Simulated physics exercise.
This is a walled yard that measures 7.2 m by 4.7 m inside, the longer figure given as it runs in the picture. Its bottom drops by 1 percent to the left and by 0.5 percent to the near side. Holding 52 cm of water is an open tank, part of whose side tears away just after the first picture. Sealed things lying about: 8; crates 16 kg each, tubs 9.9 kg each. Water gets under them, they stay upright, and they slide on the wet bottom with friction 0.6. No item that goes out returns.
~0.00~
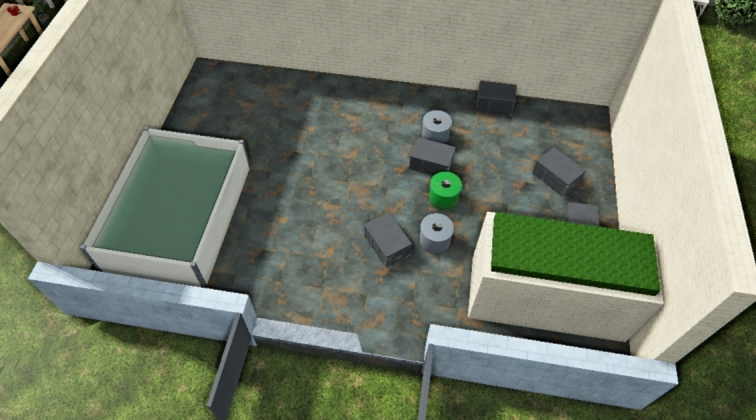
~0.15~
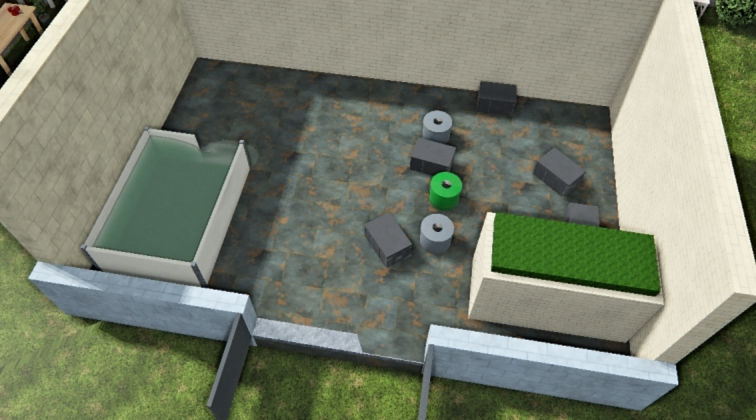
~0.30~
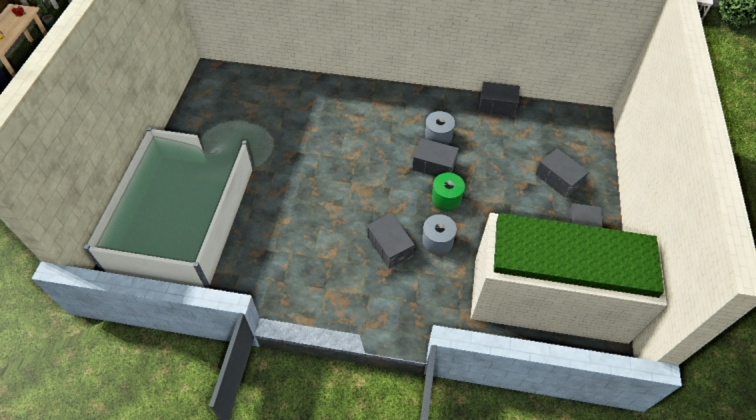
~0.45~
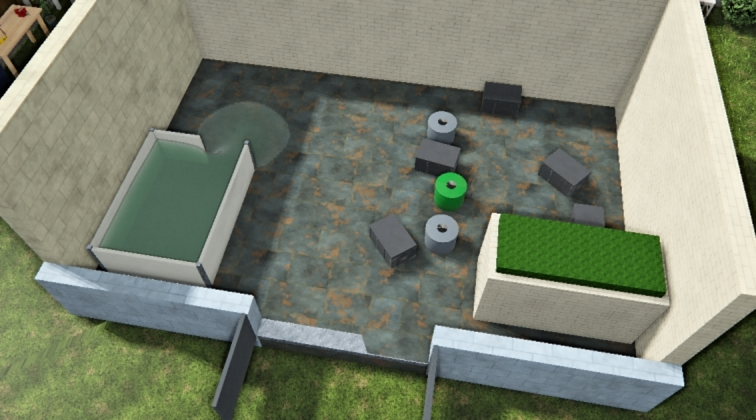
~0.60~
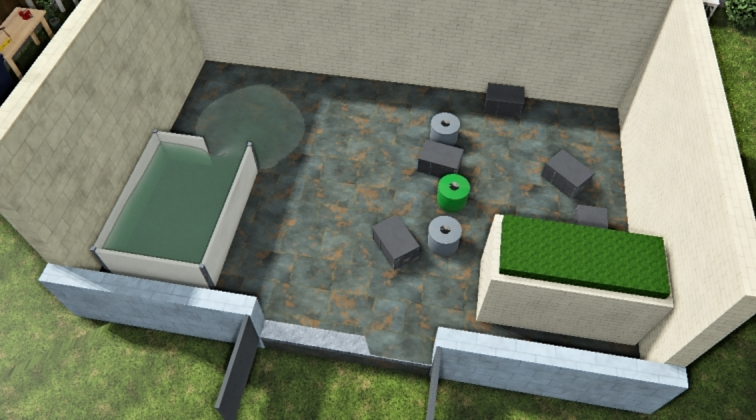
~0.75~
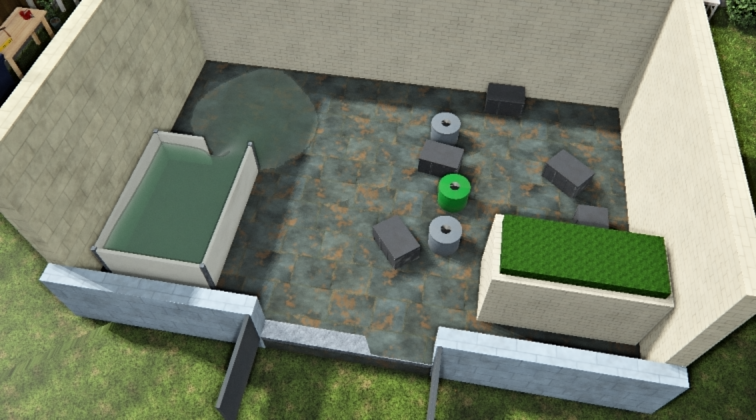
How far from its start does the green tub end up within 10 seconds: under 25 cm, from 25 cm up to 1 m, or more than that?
Essentially unmoved.
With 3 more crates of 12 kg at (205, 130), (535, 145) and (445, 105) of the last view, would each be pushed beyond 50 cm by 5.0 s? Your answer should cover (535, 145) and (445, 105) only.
Order kept: Falls short, exceeds it.
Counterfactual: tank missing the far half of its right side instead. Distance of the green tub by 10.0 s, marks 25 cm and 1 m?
Afterwards the green tub is carried a long way.
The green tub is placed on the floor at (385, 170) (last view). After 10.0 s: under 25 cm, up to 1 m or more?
From that spot, it remains nearly still.
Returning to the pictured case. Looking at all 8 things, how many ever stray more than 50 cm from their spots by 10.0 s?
Counting them up, I find 1.
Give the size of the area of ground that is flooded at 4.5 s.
Somewhere about 18 m2, give or take.
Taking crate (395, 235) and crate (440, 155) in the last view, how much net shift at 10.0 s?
Lab note - net shifts in turn: 0 cm; 0 cm.
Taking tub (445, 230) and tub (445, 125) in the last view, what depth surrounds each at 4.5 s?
First roughly 0 cm, second roughly 5 cm.
After 2.0 s the green tub is near (455, 186), 0.0 m from its start, aground; 0 of 8 are out; 0 afloat.
After 4.5 s the green tub is near (455, 186), 0.0 m from its start, aground; 0 of 8 are out; 0 afloat.
After 7.0 s the green tub is near (455, 186), 0.0 m from its start, aground; 0 of 8 are out; 0 afloat.
After 10.0 s the green tub is near (455, 186), 0.0 m from its start, aground; 0 of 8 are out; 0 afloat.
